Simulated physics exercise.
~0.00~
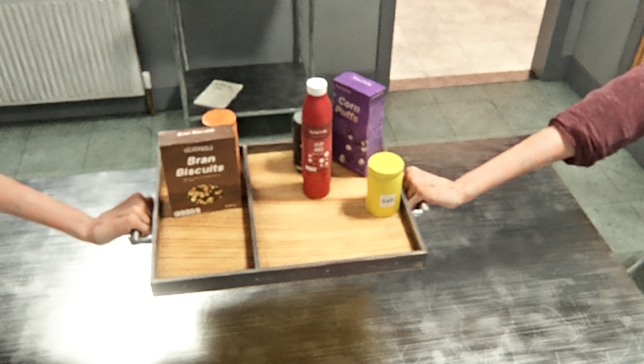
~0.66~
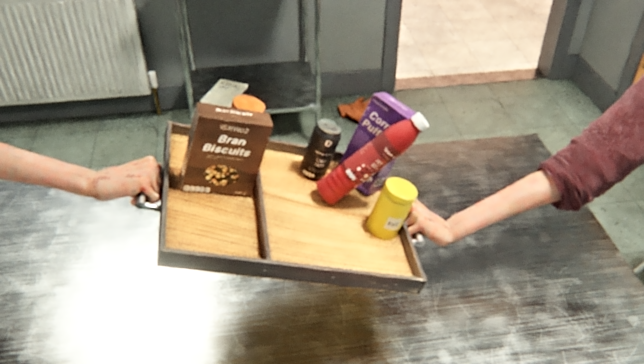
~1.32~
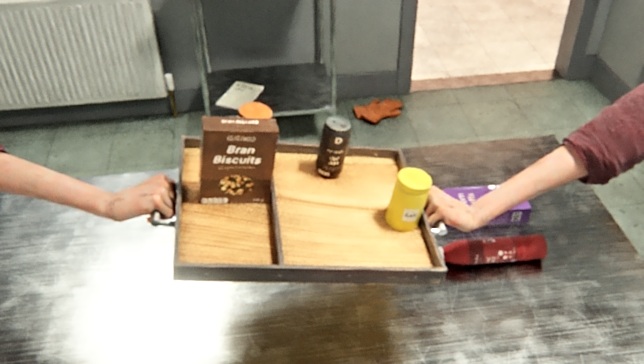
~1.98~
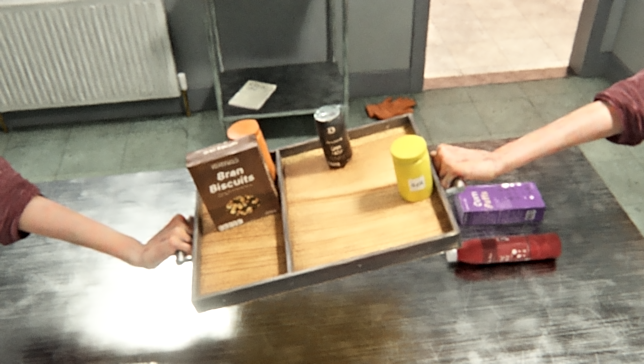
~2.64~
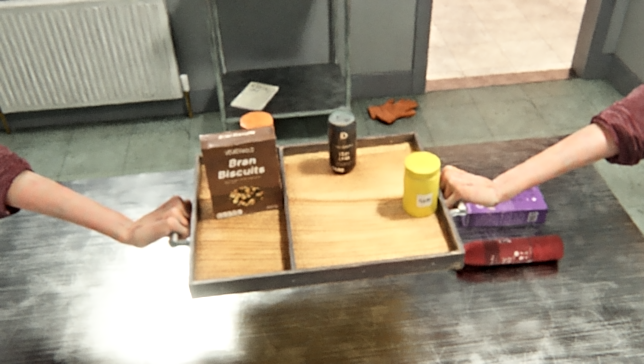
At first, two hands hold a divided wooden tray above a dark table, carrying a brown Bran Biscuits packet, an orange jar, a red bottle, a purple packet, a yellow jar and a black can. The hands tip the tray down to the right, and the red bottle and purple packet lean over. Both then drop off the right side and lie on the table. Next the tray tips the other way, left edge down, while the other items stay aboard. Finally it comes back close to level, with those four still standing on it and the fallen pair beside it.
